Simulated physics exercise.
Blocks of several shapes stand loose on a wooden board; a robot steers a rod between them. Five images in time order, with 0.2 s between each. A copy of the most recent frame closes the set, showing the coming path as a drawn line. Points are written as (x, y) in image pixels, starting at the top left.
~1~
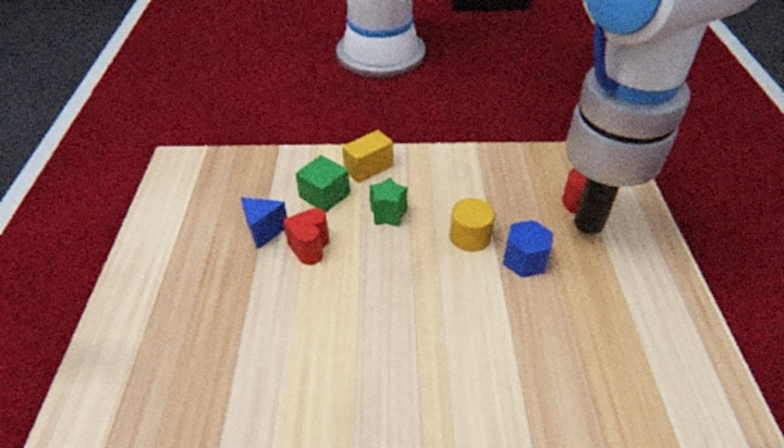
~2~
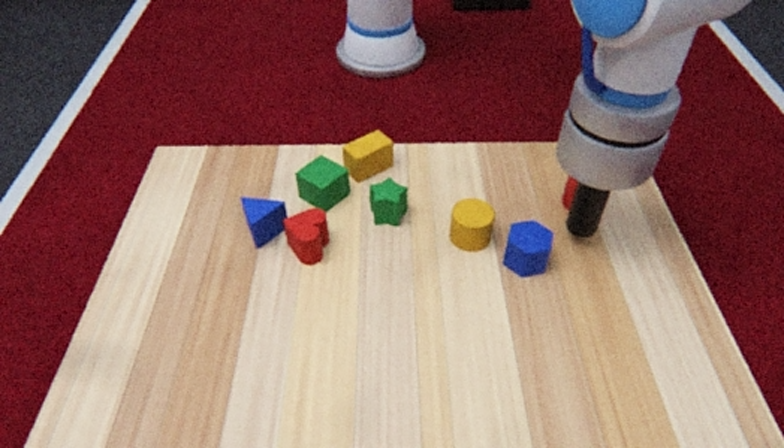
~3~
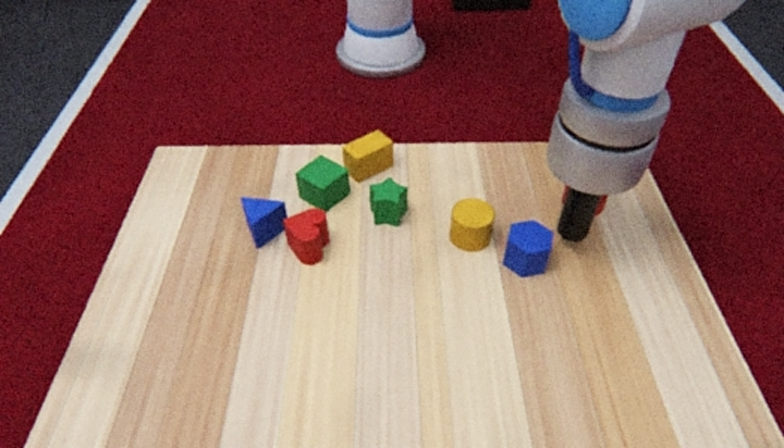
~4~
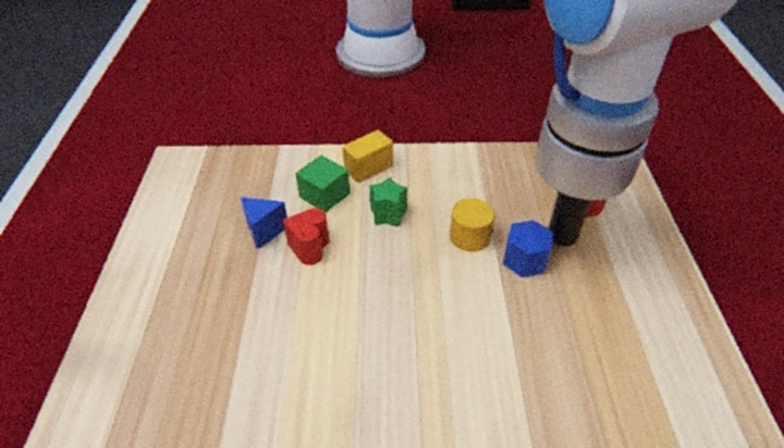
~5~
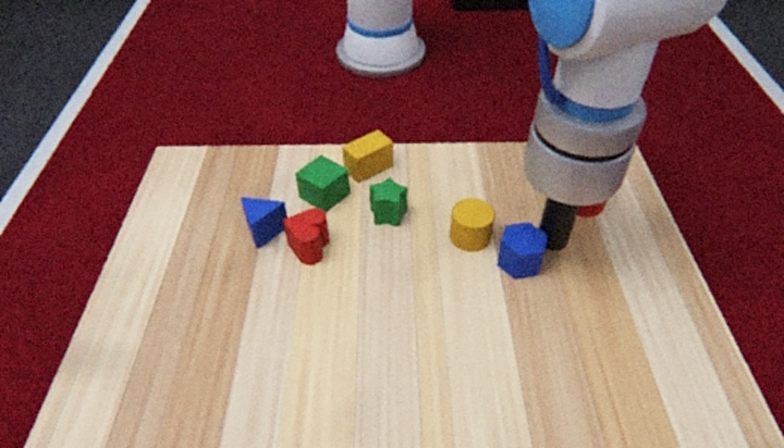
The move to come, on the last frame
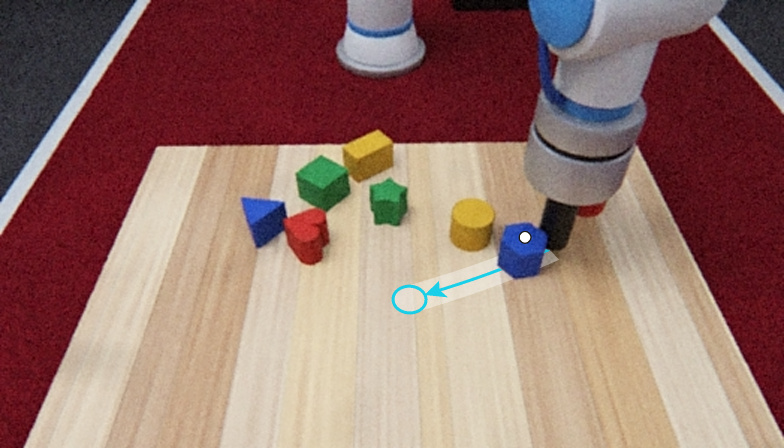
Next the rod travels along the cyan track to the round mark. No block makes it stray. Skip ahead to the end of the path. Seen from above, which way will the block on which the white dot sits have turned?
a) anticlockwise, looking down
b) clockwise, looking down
My pick is b.
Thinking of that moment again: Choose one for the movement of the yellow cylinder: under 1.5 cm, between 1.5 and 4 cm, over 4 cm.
The move is short, under 1.5 cm.
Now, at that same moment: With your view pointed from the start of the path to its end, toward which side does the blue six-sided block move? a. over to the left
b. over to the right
Answer: B.
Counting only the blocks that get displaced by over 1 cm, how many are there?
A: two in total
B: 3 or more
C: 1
The answer is C.
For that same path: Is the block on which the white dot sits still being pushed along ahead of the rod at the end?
Short answer: Yes.
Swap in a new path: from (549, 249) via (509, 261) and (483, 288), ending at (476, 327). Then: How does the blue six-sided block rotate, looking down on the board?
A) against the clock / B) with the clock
I'll go with B - with the clock.
The line goes from (549, 249) by way of (484, 276) to (410, 299); the dot is on the blue six-sided block.
On the path given first. One third of the way, rod at (508, 258); blue six-sided block at (476, 251), turned 20° clockwise.
Two thirds of the way, rod at (461, 275); blue six-sided block at (423, 261), turned 40° clockwise.
At the end, rod at (410, 290); yellow cylinder unmoved; blue six-sided block at (370, 268), turned 70° clockwise.
